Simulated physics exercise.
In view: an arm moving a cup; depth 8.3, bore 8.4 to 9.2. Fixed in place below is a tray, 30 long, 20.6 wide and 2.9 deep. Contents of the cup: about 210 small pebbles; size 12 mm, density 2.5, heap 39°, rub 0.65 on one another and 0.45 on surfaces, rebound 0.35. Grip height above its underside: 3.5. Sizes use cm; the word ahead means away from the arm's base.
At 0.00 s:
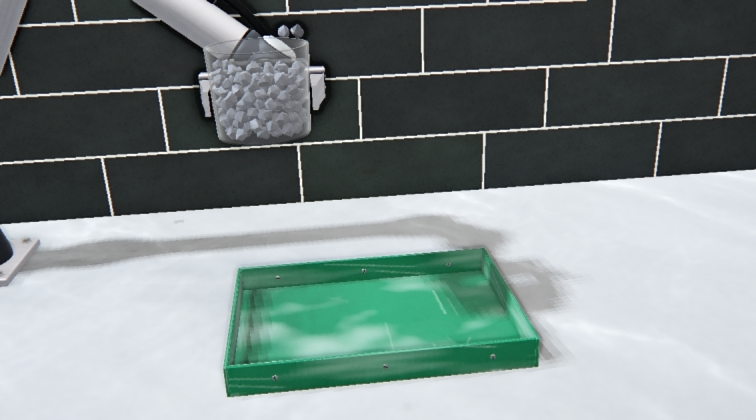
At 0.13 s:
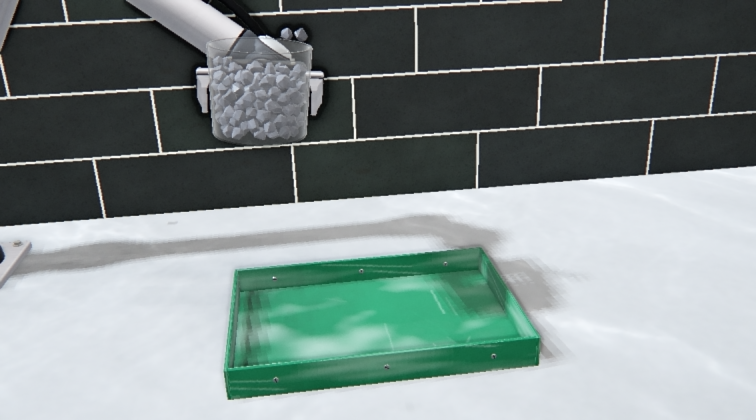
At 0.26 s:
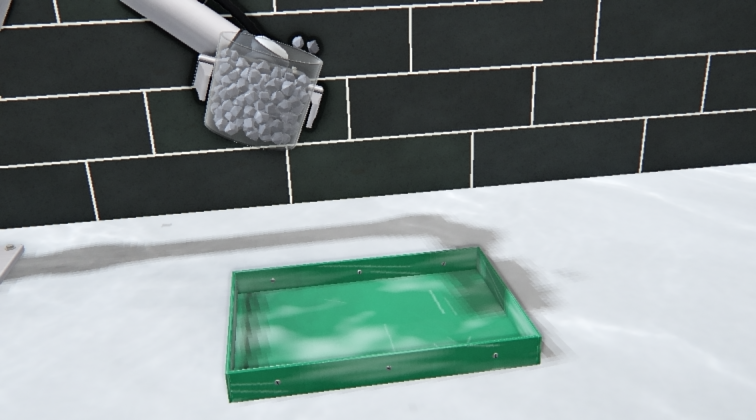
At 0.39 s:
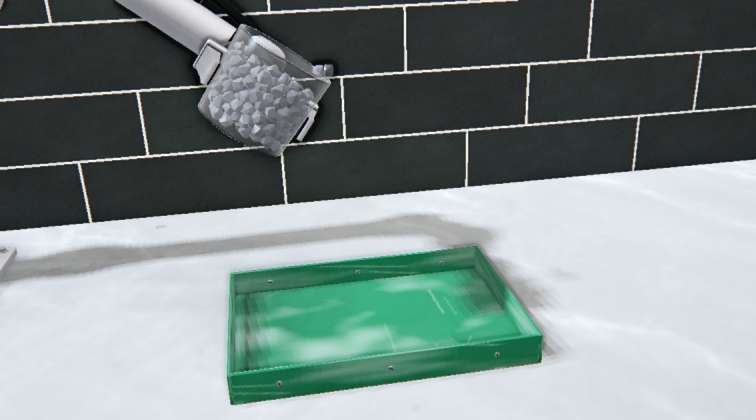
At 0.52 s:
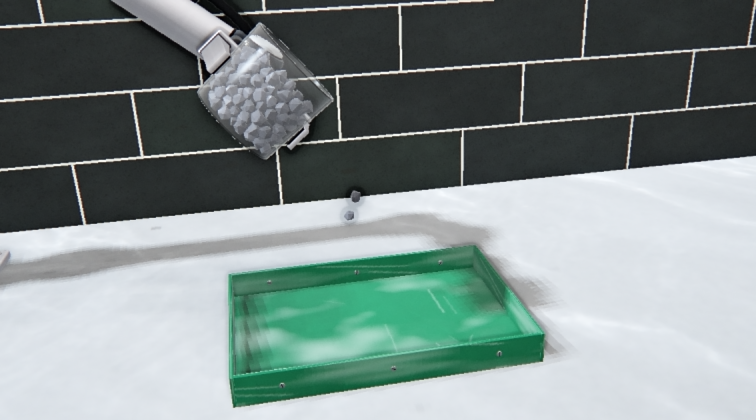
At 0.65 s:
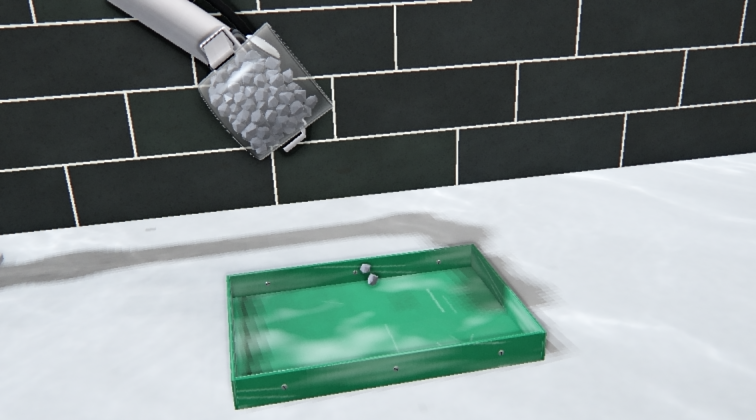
A clear cup packed with grey pebbles, held by a pale robotic arm at the upper left, hangs before a black tiled wall with white grout, seen from slightly above. Below it, a green tray rests on a white, shadow-streaked counter. The cup tilts steadily to the right, two pebbles drop into the tray, and the view drifts slightly to the right.
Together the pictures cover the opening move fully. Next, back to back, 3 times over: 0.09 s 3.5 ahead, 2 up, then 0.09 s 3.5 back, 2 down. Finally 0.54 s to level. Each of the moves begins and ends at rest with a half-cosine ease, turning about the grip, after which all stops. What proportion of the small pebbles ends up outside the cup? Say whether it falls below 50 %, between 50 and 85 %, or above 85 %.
It falls between 50 and 85 %.
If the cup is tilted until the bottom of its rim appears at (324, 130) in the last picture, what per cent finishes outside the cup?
I'd put it at roughly 95 %.
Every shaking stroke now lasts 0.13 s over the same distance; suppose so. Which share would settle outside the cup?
In that case around 25 per cent.
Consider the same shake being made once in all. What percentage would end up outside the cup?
Probably about 40 in a hundred.
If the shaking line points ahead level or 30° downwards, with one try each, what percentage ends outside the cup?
It comes to around 35 per cent on the first try and around 15 per cent on the second.
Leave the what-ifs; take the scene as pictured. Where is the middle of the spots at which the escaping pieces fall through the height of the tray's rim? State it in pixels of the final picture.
They come down centred close to (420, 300).
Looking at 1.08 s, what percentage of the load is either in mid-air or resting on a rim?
It amounts to roughly 22 in a hundred.
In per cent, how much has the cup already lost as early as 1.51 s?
Close to 65 per cent of the load is out at that point.
By 1.08 s, tilted 55° forward, highest piece 29 above the table; 100 in the cup, 62 in the tray, 46 in flight or on a rim.
By 1.51 s, tilted 19° forward, highest piece 30 above the table; 127 in the tray, 71 in the cup, 10 on the table or floor.
By 1.93 s, level, highest piece 29 above the table; 127 in the tray, 71 in the cup, 10 on the table or floor.
By 2.98 s, level, highest piece 29 above the table; 127 in the tray, 71 in the cup, 10 on the table or floor.
Final count, 127 in the tray, 71 in the cup, 10 on the table or floor. That is 66 % outside the cup.
